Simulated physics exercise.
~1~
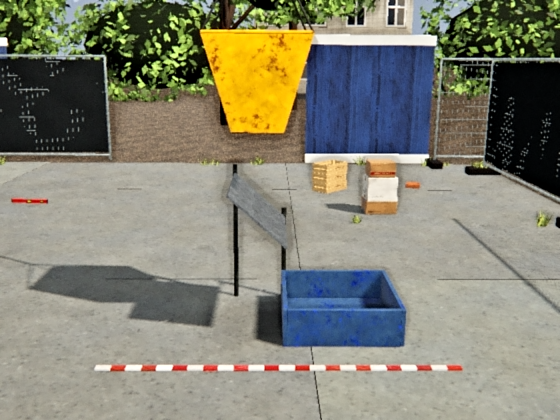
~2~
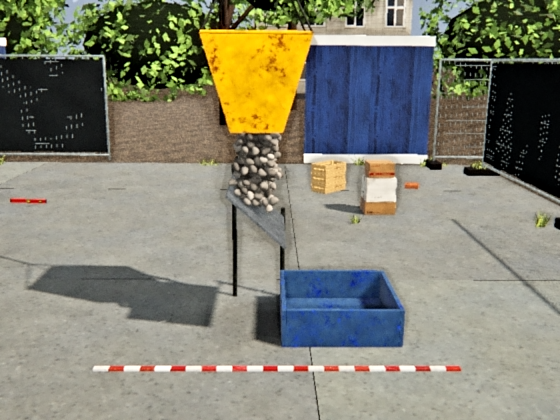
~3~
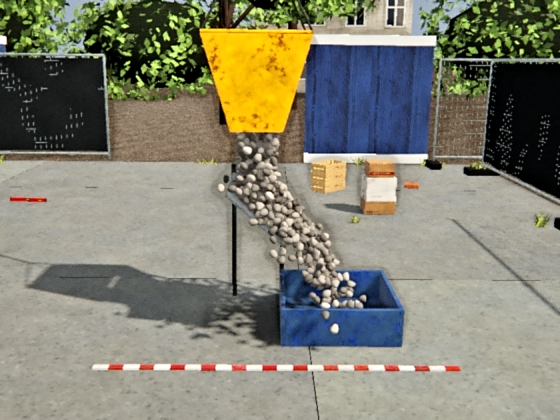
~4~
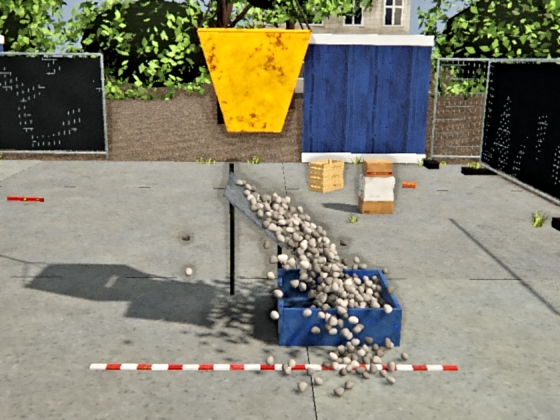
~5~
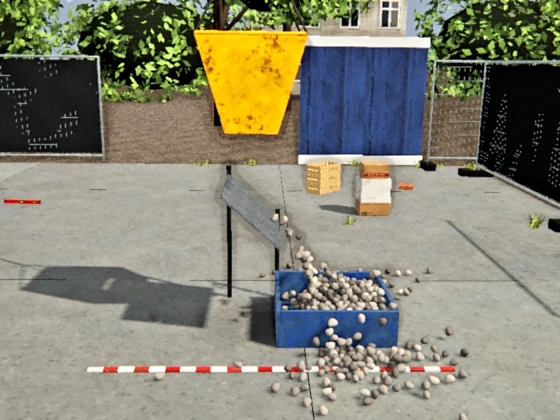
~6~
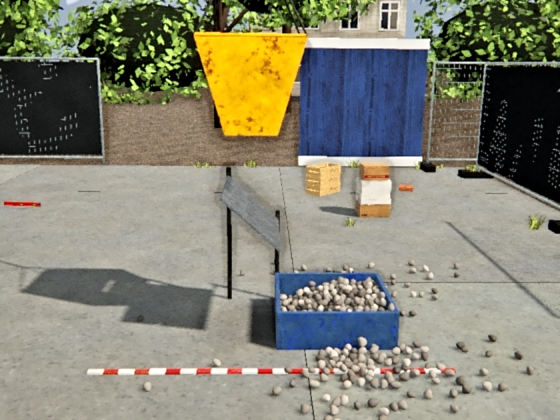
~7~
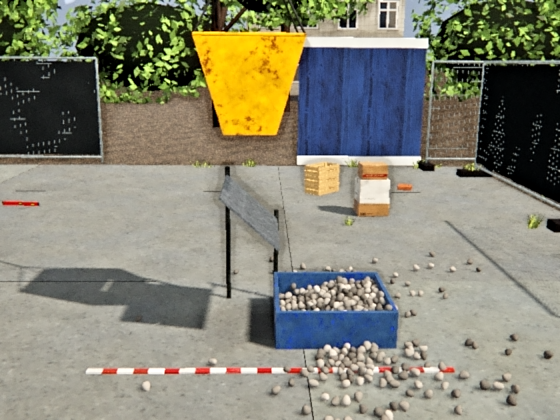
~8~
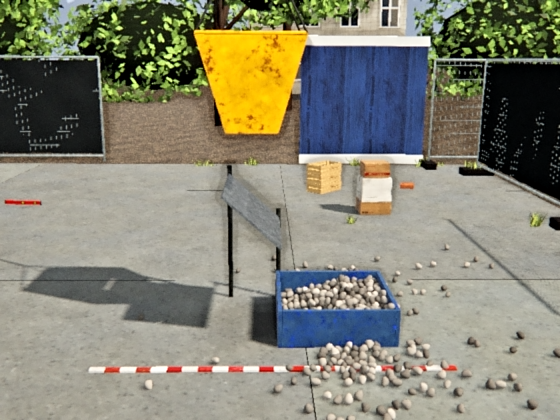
At first, a rusty yellow skip hangs still above a sloping steel slide on paved ground, with a blue bin below it and a red-and-white staff lying in front. A mass of round grey and pale stones drops from the skip's underside onto the slide. The stones stream down to the right and pour into the bin, quickly emptying the skip. As the bin fills, many spill over its front and right side, scattering across the staff and paving. Finally the slide is bare, most stones lie heaped in the bin, and the rest are strewn mainly in front and to the right.
